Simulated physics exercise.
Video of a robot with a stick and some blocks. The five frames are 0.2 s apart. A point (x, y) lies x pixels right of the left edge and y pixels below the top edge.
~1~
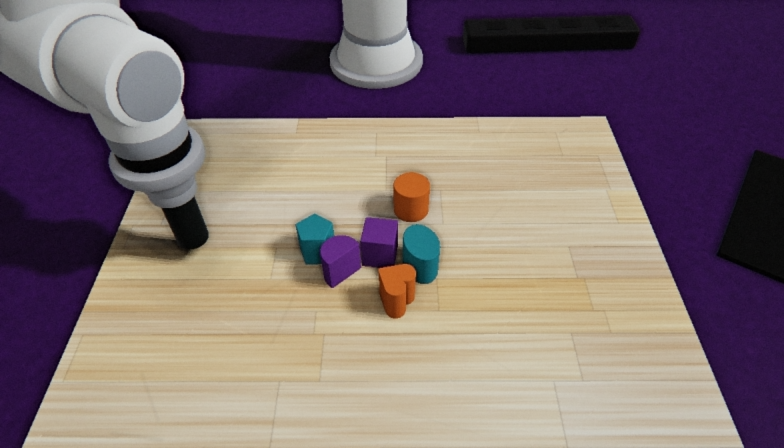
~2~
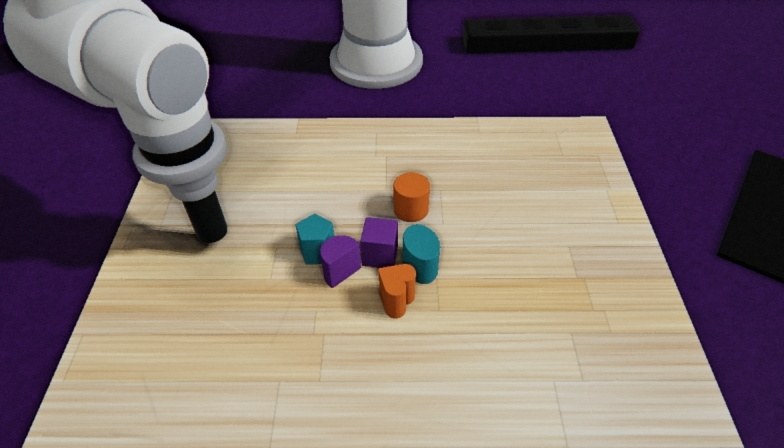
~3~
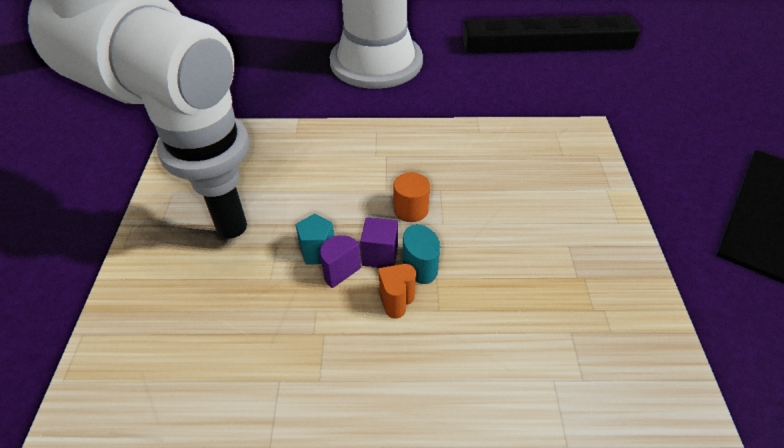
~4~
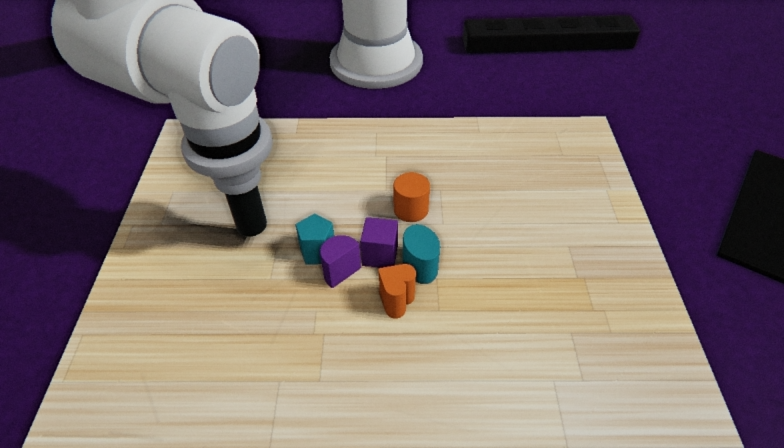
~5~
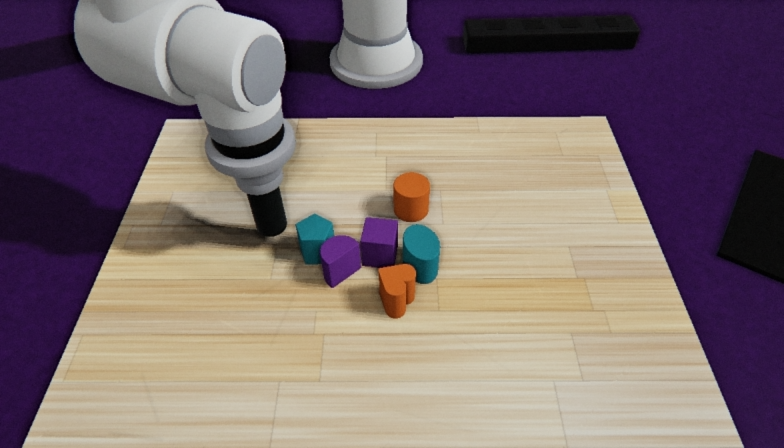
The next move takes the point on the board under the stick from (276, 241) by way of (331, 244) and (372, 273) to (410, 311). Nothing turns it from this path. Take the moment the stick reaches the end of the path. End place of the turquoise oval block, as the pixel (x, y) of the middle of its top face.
If I read the scene right, the answer is (451, 241).
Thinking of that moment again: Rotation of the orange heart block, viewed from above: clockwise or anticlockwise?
It twists anticlockwise.
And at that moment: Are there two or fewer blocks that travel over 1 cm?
Going by the path, no.
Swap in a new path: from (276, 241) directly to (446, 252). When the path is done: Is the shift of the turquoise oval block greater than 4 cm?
I expect so.
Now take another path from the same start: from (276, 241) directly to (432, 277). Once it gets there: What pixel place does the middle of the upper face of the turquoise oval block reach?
Expect it around (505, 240).
The first path, step by step. One third of the way, stick at (330, 230); turquoise pentagonal block at (350, 239), turned 35° clockwise; purple D-shaped block at (358, 265); purple square block at (384, 233), turned 20° anticlockwise.
Two thirds of the way, stick at (372, 260); turquoise pentagonal block at (376, 275), turned 100° clockwise; purple D-shaped block at (359, 302), turned 20° clockwise; purple square block at (404, 242), turned 30° anticlockwise; orange heart block at (404, 295), turned 65° anticlockwise; turquoise oval block at (443, 243), turned 15° anticlockwise.
At the end, stick at (410, 298); turquoise pentagonal block at (401, 317), turned 135° clockwise; purple D-shaped block at (360, 317), turned 80° clockwise; purple square block at (412, 245), turned 45° anticlockwise; orange heart block at (429, 349), turned 75° anticlockwise; turquoise oval block at (451, 241), turned 20° anticlockwise.
